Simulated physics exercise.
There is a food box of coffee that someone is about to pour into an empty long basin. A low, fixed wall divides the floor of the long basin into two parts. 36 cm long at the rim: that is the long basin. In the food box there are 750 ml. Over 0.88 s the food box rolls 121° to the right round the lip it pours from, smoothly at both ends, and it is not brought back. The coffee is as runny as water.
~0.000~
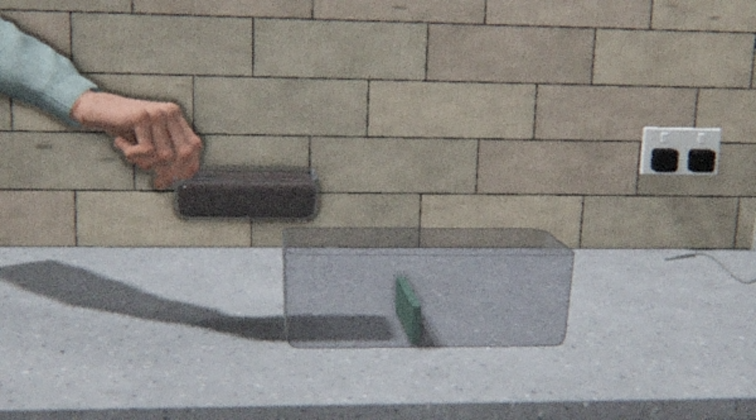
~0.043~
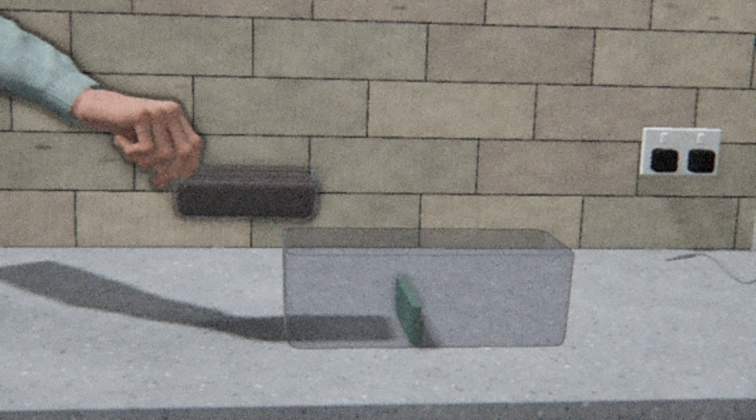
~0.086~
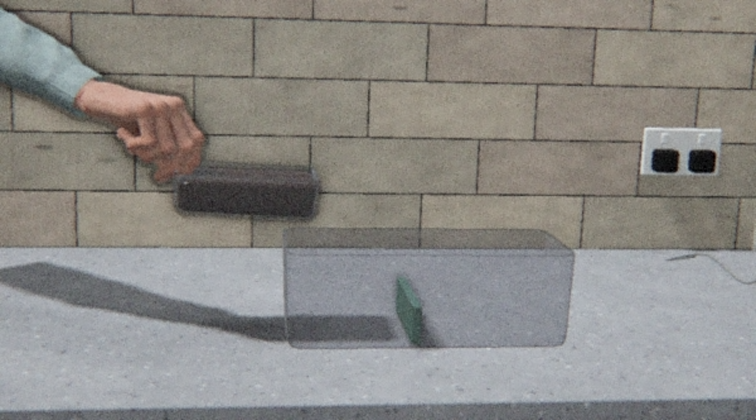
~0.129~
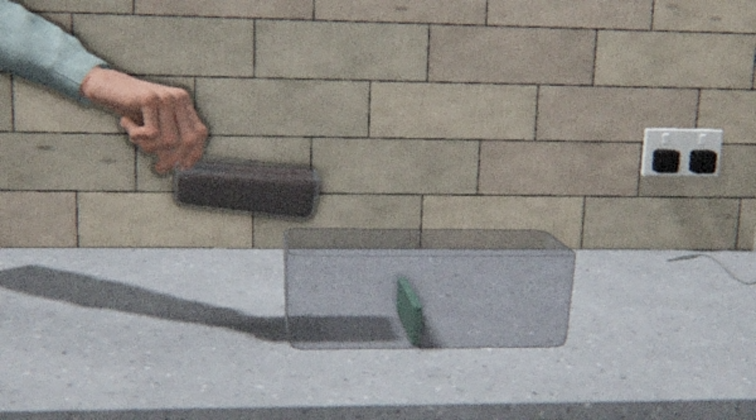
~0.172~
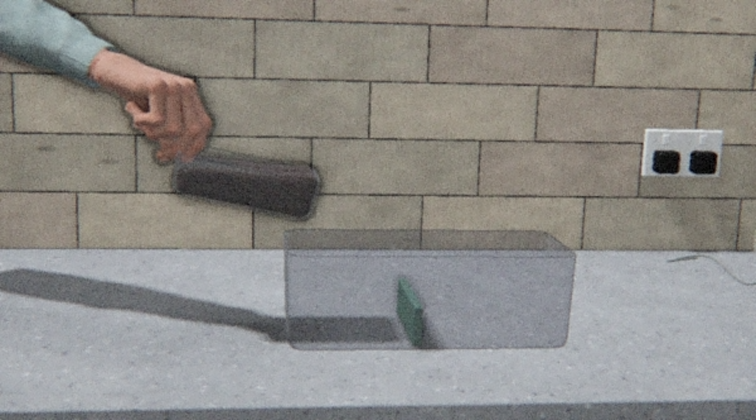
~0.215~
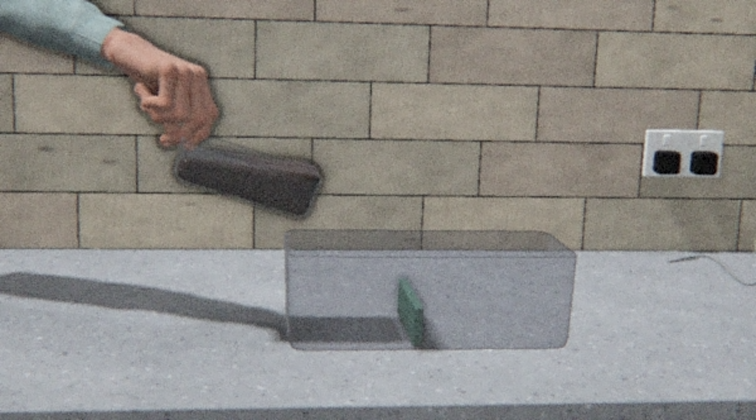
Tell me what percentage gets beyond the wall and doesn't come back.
Around 52 % gets beyond the wall and stays.
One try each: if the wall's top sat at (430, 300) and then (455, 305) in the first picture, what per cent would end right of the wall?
The first try gives 20 percent and the second 25 percent.
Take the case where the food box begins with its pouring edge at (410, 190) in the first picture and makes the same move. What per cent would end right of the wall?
85 %.
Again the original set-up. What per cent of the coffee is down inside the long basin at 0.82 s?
Some 90 per cent.
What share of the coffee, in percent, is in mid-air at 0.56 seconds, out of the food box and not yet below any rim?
58 %.
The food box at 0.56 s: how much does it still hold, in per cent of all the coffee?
Roughly 12 per cent.
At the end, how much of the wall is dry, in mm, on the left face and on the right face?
Left about 38 mm, right about 36 mm.
After 0.56 s the tilt is 86° and 12 per cent is still to pour, 29 is left of the wall and 0 right of it.
After 0.82 s the tilt is 120° and 0 per cent is still to pour, 36 is left of the wall and 54 right of it.
After 1.09 s the tilt is 121° and 0 per cent is still to pour, 37 is left of the wall and 52 right of it.
After 1.38 s the tilt is 121° and 0 per cent is still to pour, 38 is left of the wall and 52 right of it.
In the end 38 per cent lies left of the wall, 52 right of it and 10 outside.
